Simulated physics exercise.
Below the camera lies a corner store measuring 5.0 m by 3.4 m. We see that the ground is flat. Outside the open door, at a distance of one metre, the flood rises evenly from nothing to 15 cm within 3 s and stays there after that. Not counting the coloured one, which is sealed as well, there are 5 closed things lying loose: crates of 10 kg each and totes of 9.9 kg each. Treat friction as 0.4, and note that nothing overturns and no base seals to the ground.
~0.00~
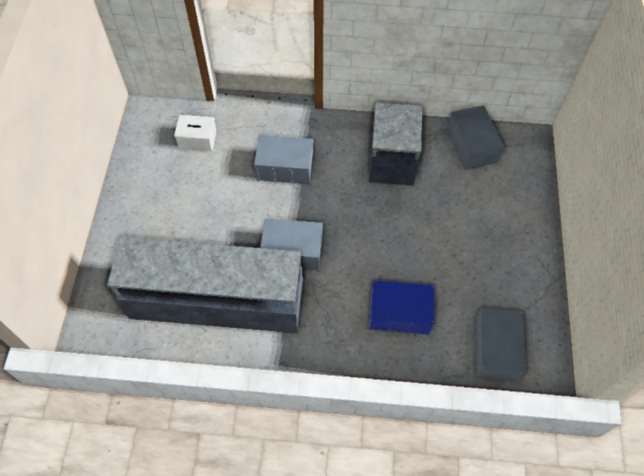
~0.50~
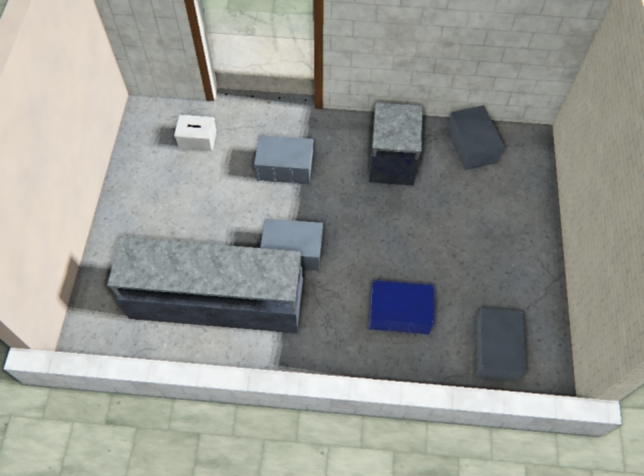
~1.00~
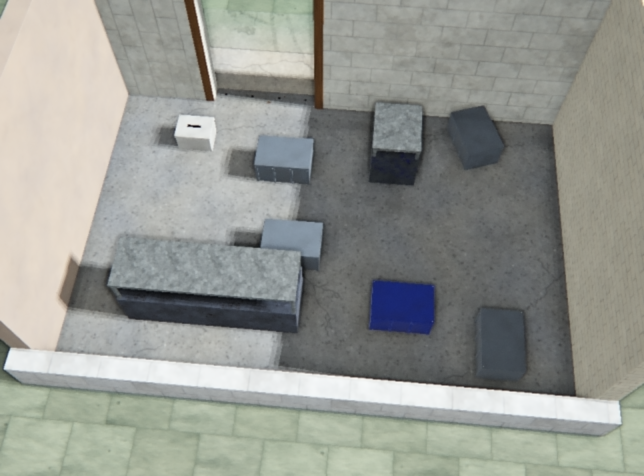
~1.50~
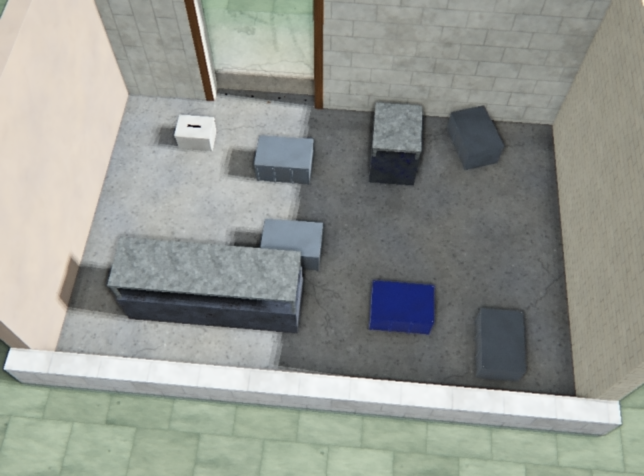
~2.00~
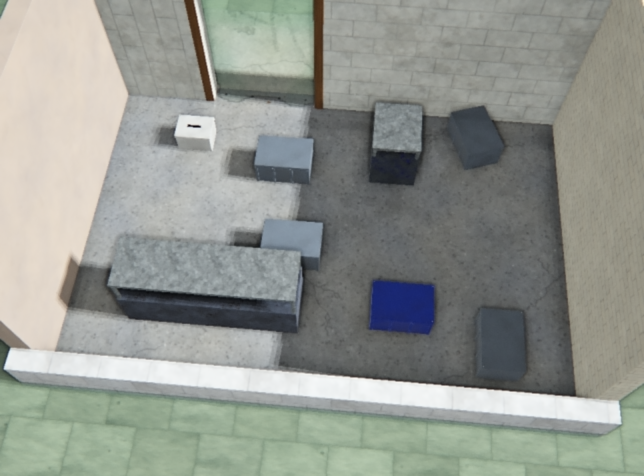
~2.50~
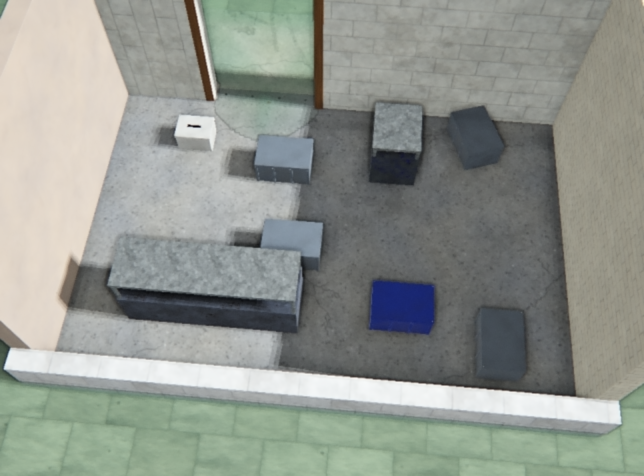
A small, roofless store with pale walls and a doorway at the back is seen from high above. A long grey-topped counter stands lower left, a white box upper left, two blue-grey boxes near the middle, a stone-topped stand and dark grey boxes to the right, and a blue crate lower right. Greenish water covers the paving outside, deepens in colour, then spreads just inside the doorway, while the objects and camera stay still.
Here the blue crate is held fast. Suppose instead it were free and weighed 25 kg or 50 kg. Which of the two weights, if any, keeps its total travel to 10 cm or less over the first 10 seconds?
Watching this, the lighter ballast does the job.
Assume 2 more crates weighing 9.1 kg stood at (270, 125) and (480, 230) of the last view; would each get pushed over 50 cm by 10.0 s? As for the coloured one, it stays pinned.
Note, in sequence: Exceeded, not exceeded.
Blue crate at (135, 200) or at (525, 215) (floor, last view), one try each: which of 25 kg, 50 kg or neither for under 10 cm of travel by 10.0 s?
Going in order: Both weights work, both weights work.
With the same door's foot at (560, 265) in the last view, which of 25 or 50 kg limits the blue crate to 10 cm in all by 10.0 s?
Lab note: Lower mass sufficient.
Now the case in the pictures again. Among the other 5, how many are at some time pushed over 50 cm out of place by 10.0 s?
All told, that gives 2.
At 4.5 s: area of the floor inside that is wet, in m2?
Somewhere around 5.5 m2, roughly.
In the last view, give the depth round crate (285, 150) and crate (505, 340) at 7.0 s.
I'd estimate 5 cm for the first and 1 cm for the second.
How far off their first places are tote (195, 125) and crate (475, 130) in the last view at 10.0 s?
20 cm, 0 cm.
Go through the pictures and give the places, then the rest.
The first frame shows the blue crate at (403, 301) rests on the ground; 0.0 m2 under water; 0 of 6 have shifted.
The second frame shows the blue crate at (403, 301), on the bottom; 0.0 m2 under water; 0 of 6 have shifted.
The third frame shows the blue crate at (403, 301), on the bottom; water covers 0.0 m2; 0 of 6 have shifted.
The fourth frame shows the blue crate at (403, 301), on the bottom; 0.0 m2 under water; 0 of 6 have shifted.
The fifth frame shows the blue crate at (403, 301), on the bottom; 0.0 m2 under water; 0 of 6 have shifted.
The sixth frame shows the blue crate at (403, 301), on the bottom; water covers 0.5 m2; 0 of 6 have shifted.
After 3.5 s the blue crate would be 0 cm from its start with 25 kg and 0 cm from its start with 50 kg; 0 cm of water round it then.
After 4.5 s the blue crate would be 0 cm from its start with 25 kg and 0 cm from its start with 50 kg; 0 cm of water round it then.
After 7.0 s the blue crate would be 0 cm from its start with 25 kg and 0 cm from its start with 50 kg; 3 cm of water round it then.
After 10.0 s the blue crate would be 0 cm from its start with 25 kg and 0 cm from its start with 50 kg; 4 cm of water round it then.
